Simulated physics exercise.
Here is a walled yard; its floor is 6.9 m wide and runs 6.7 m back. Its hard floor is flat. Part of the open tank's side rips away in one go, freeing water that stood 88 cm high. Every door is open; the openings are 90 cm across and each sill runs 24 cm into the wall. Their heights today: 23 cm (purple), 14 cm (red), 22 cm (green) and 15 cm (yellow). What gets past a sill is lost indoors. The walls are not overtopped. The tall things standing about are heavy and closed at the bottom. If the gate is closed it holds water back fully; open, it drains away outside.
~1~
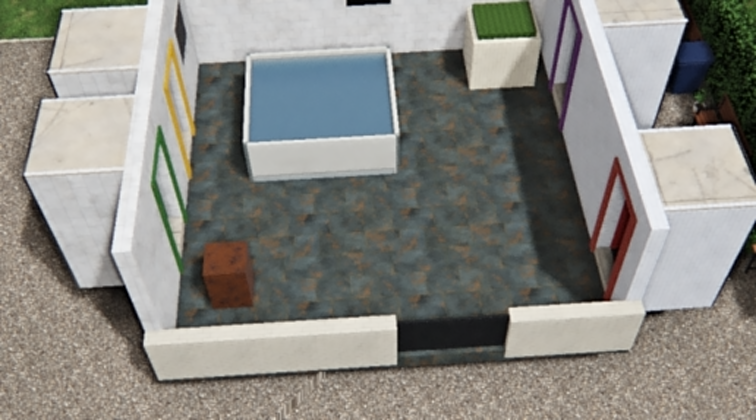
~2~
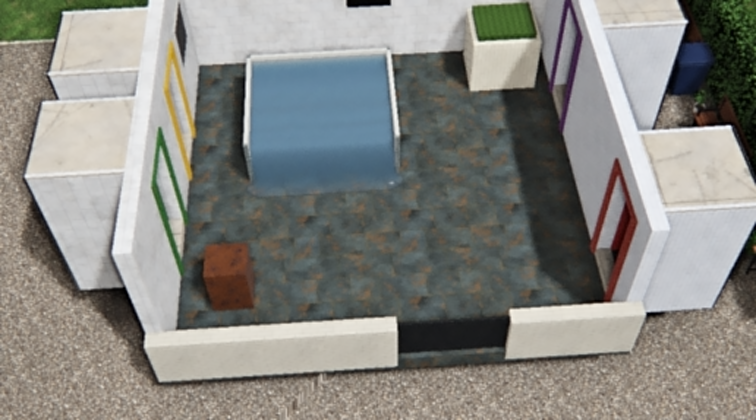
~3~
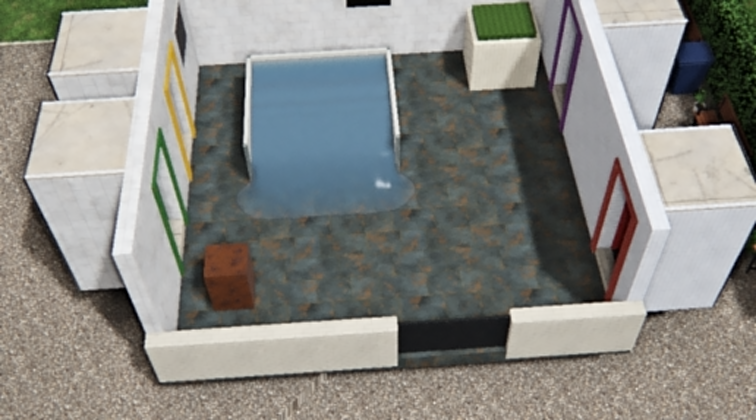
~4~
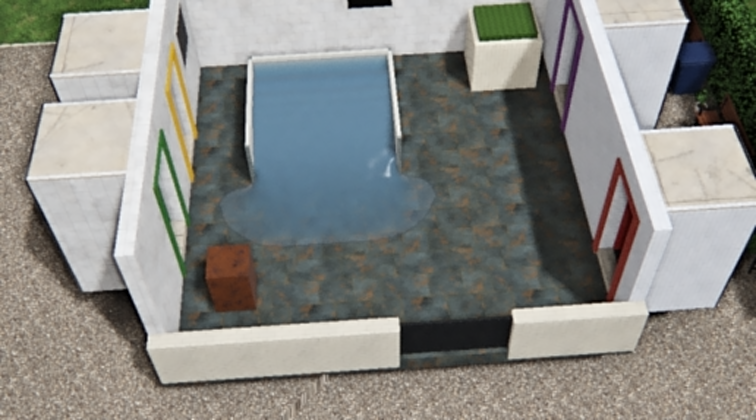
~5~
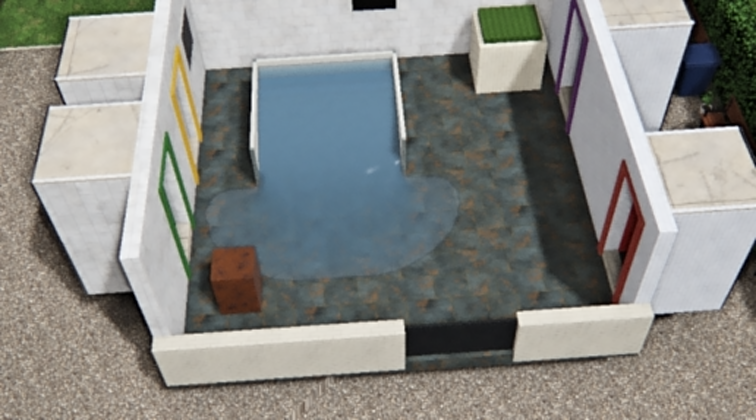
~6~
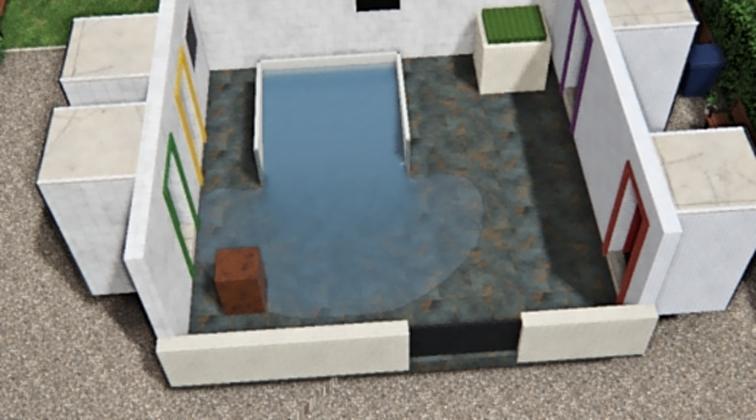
Water pours from the open front of a pale tank at the back of a white-walled yard, seen from high above the low front wall. Yellow and green door surrounds line the left wall, purple and red the right, with a reddish-brown block front left and a green-topped planter back right. The sheet spreads forward and sideways across the dark mottled floor, surrounding the block, as the view shifts slightly.
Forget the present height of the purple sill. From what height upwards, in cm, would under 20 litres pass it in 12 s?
Close to 18 cm is just enough.
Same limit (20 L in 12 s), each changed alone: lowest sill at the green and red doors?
Roughly 24 cm at green and 30 cm at red.
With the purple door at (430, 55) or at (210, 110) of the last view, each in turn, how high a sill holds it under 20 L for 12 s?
About 15 and 13.0 cm.
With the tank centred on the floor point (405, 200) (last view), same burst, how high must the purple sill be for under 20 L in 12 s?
Then roughly 13.5 cm.
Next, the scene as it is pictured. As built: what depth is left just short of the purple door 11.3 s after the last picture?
Roughly 13.0 cm deep.
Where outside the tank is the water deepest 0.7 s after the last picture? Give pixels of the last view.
Around (325, 344).
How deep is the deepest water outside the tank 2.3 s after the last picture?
About 47 cm.
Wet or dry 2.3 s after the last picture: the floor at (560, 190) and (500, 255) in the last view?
In that order: Not reached, under water.
Then, 0.7 s after the last picture water covers 45 % of the floor, deepest (52 cm) near (325, 344); it has not reached the purple door.
Then, 2.3 s after the last picture water covers 55 % of the floor, deepest (47 cm) near (613, 334); it has not reached the purple door.
Then, 11.3 s after the last picture water covers 100 % of the floor, deepest (18 cm) near (551, 61); 13 cm at the purple door, 3 litres in over its 23 cm sill.
At the purple door as built, the water peaked near 23 cm, 7.7 s after the last picture.
Run again over the same 12 s with other heights there, 37 litres in over 15 cm, 10 litres over 20 cm. The limit of 20 litres is kept from about 18 cm up.
